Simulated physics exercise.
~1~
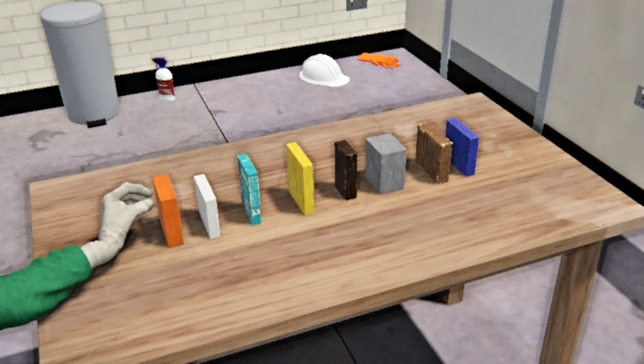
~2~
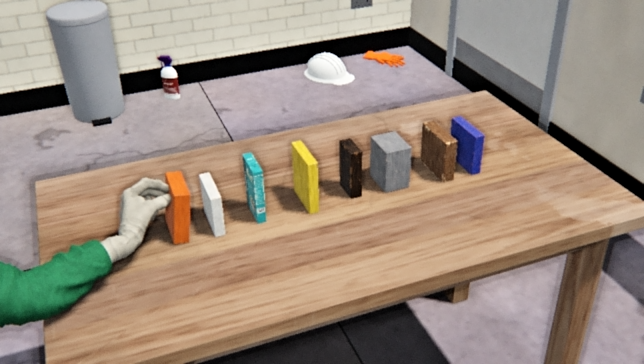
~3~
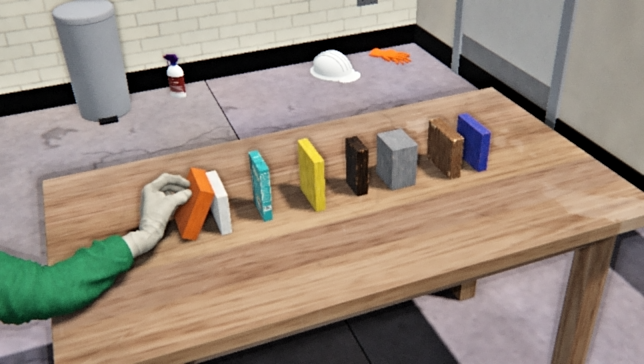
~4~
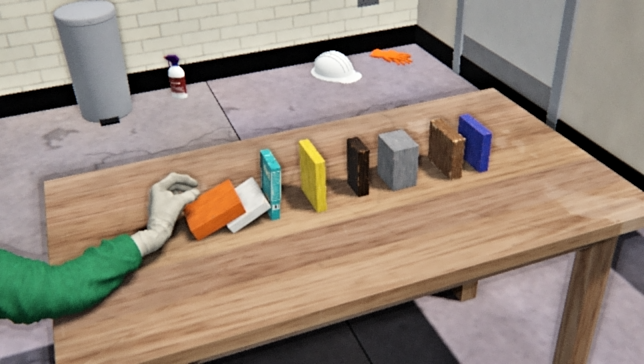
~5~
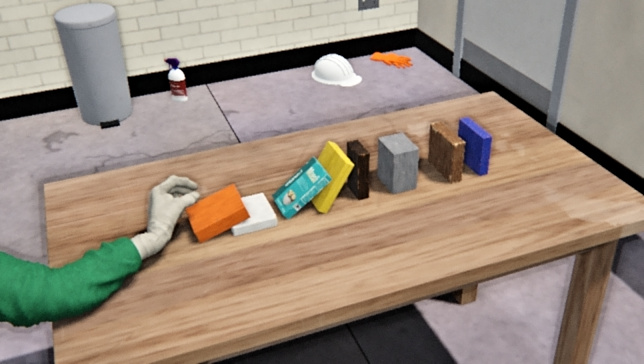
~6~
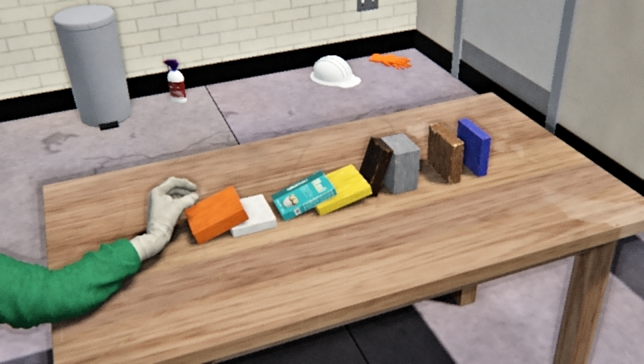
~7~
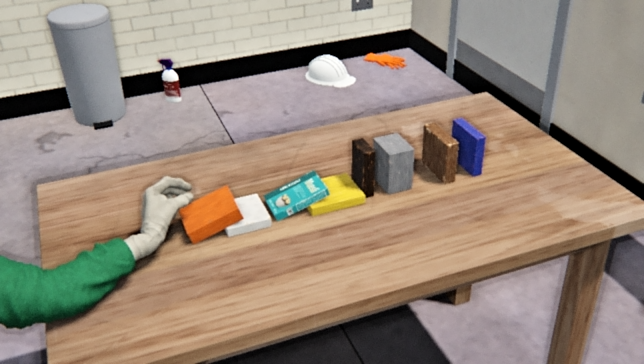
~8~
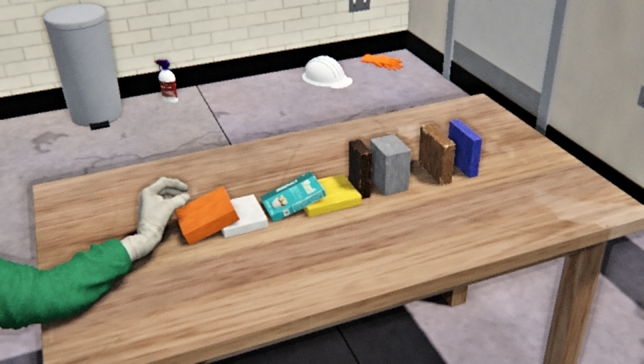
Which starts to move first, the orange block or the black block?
The orange block starts to move first, tipping under the gloved hand. The black block only leans later, after the pieces between them have gone over.
